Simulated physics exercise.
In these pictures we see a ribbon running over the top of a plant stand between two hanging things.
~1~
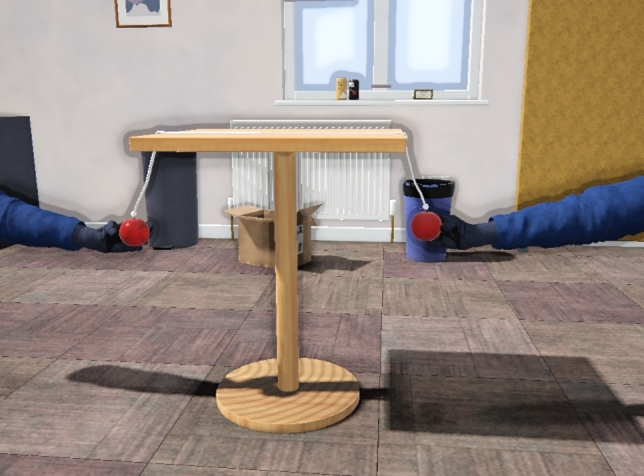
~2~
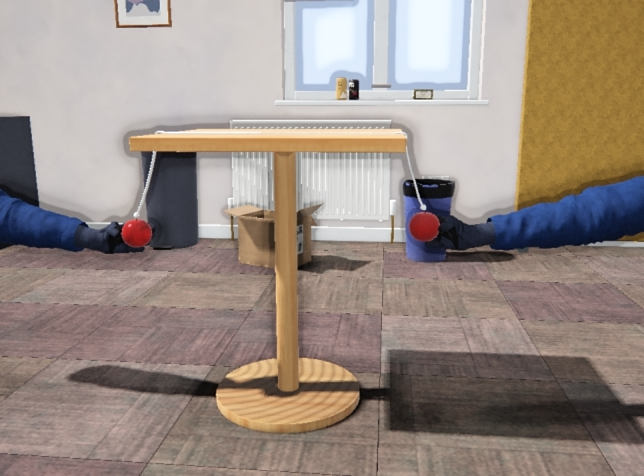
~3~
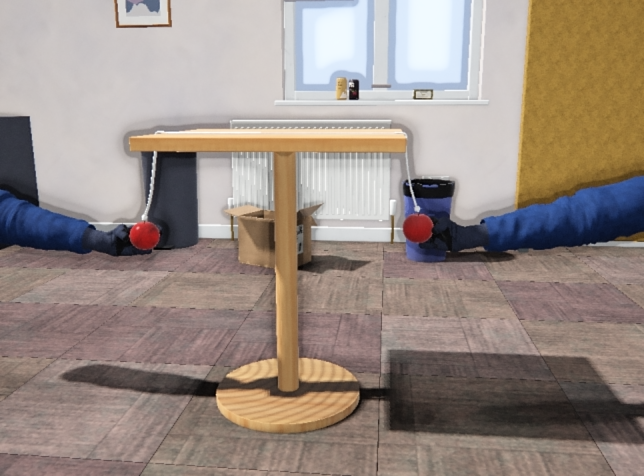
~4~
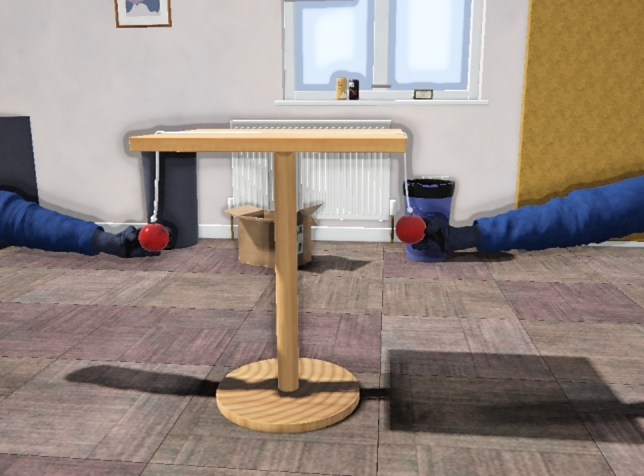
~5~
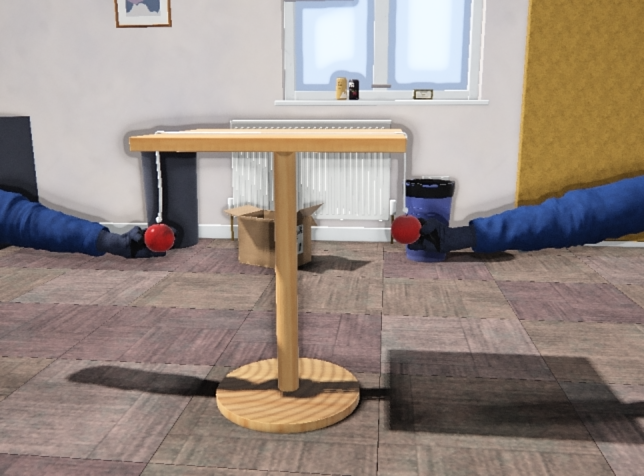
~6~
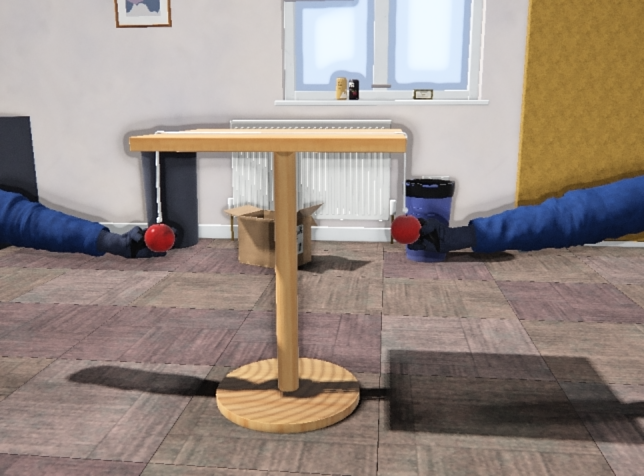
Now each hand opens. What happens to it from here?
No motion.
Then, 0.32 s after the last picture, left apple hanging as before near (163, 239); right apple hanging as before near (402, 230).
Then, 0.94 s after the last picture, left apple hanging as before near (161, 239); right apple hanging as before near (405, 229).
At rest, left apple hanging as before near (162, 239); right apple hanging as before near (405, 229). The ribbon stays as it is.
